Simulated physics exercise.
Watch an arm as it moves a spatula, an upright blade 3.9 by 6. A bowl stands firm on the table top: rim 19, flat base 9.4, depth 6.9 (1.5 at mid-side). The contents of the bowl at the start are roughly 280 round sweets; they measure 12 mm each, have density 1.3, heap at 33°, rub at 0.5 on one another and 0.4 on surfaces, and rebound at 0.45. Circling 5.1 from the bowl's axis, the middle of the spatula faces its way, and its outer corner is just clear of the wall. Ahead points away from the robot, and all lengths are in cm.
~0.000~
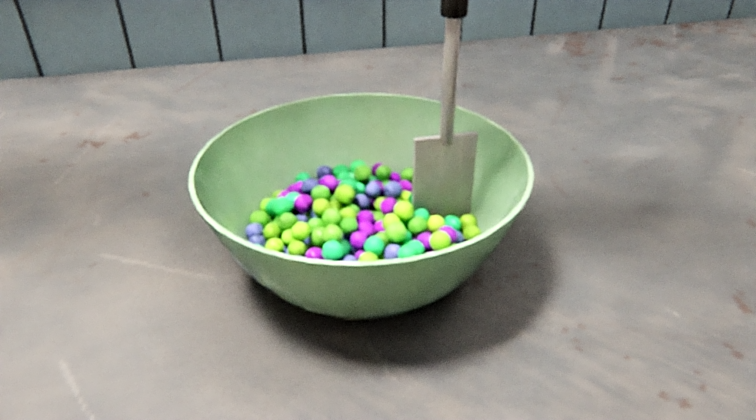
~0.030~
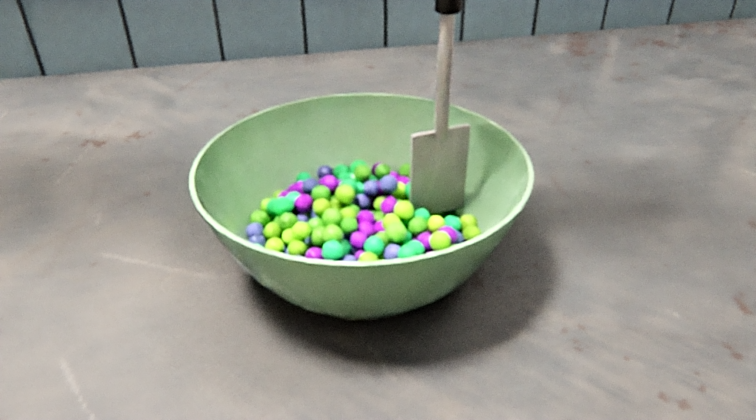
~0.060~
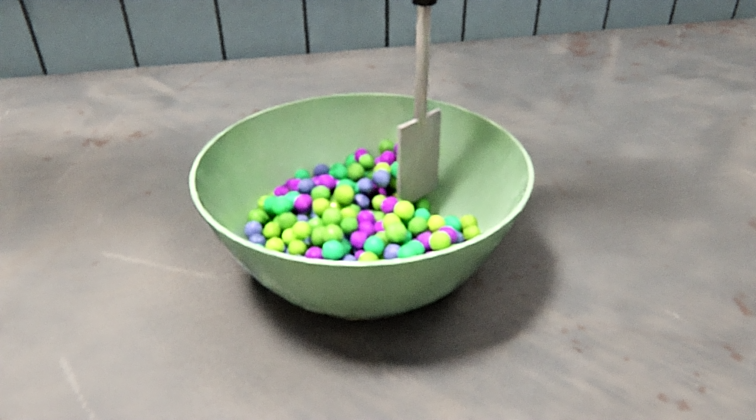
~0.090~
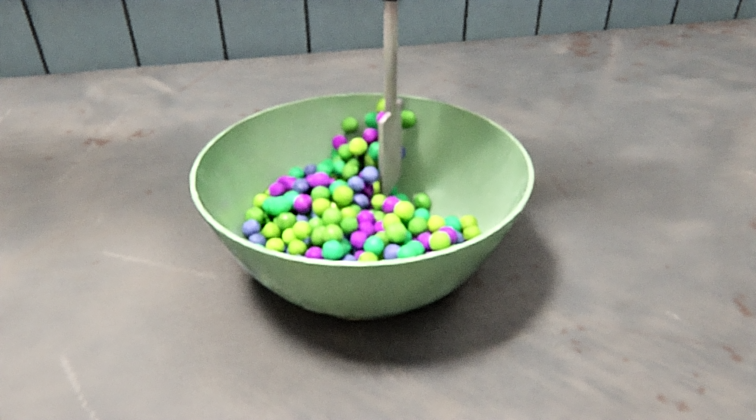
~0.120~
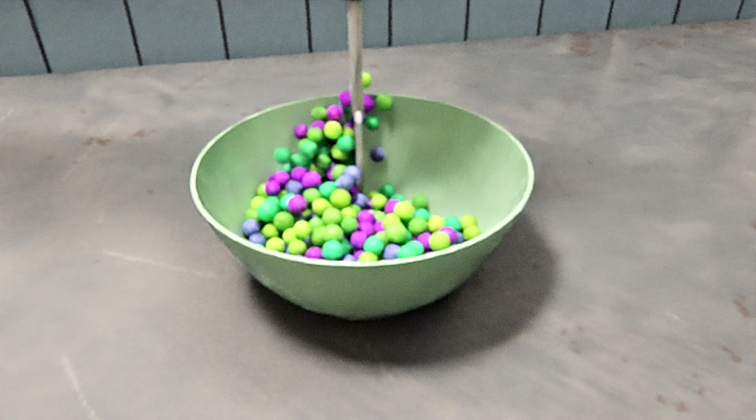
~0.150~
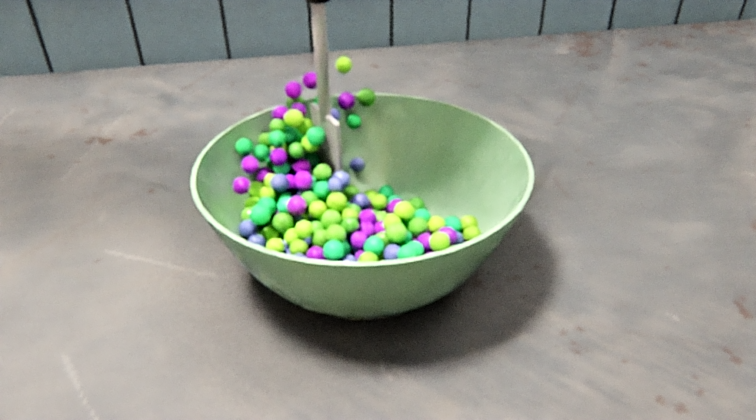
Spatula sweeping around the back of a green bowl from right to left, pushing colourful round sweets up into a loose heap.
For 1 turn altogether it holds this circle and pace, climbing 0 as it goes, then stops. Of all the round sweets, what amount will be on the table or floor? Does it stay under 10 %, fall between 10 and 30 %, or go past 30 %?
It falls between 10 and 30 %.
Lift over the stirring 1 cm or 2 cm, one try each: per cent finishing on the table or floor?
Some 15 and 10 per cent.
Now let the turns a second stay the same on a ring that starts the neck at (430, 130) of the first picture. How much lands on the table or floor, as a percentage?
About 15 percent ends up on the table or floor.
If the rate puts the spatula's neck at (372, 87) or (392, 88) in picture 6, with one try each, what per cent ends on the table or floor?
Near 10 in a hundred for the first and near 0 in a hundred for the second.
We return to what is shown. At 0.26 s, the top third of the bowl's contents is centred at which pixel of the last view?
The top third is centred near (295, 239) in the last picture.
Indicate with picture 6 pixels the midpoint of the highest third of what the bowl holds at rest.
About (396, 168).
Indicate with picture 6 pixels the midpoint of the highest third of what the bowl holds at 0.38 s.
It is centred roughly at (455, 219).
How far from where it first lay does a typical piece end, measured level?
About 9 centimetres.
After 0.26 s, 202° round, highest piece 10 above the table; 270 in the bowl, 14 in flight or on the tool.
After 0.38 s, 296° round, highest piece 10 above the table; 250 in the bowl, 16 on the table or floor, 18 in flight or on the tool.
After 0.63 s, 0° round, highest piece 6 above the table; 237 in the bowl, 47 on the table or floor.
After 1.33 s, 0° round, highest piece 6 above the table; 237 in the bowl, 47 on the table or floor.
In the end, 237 in the bowl, 47 on the table or floor. That is 17 % on the table or floor.
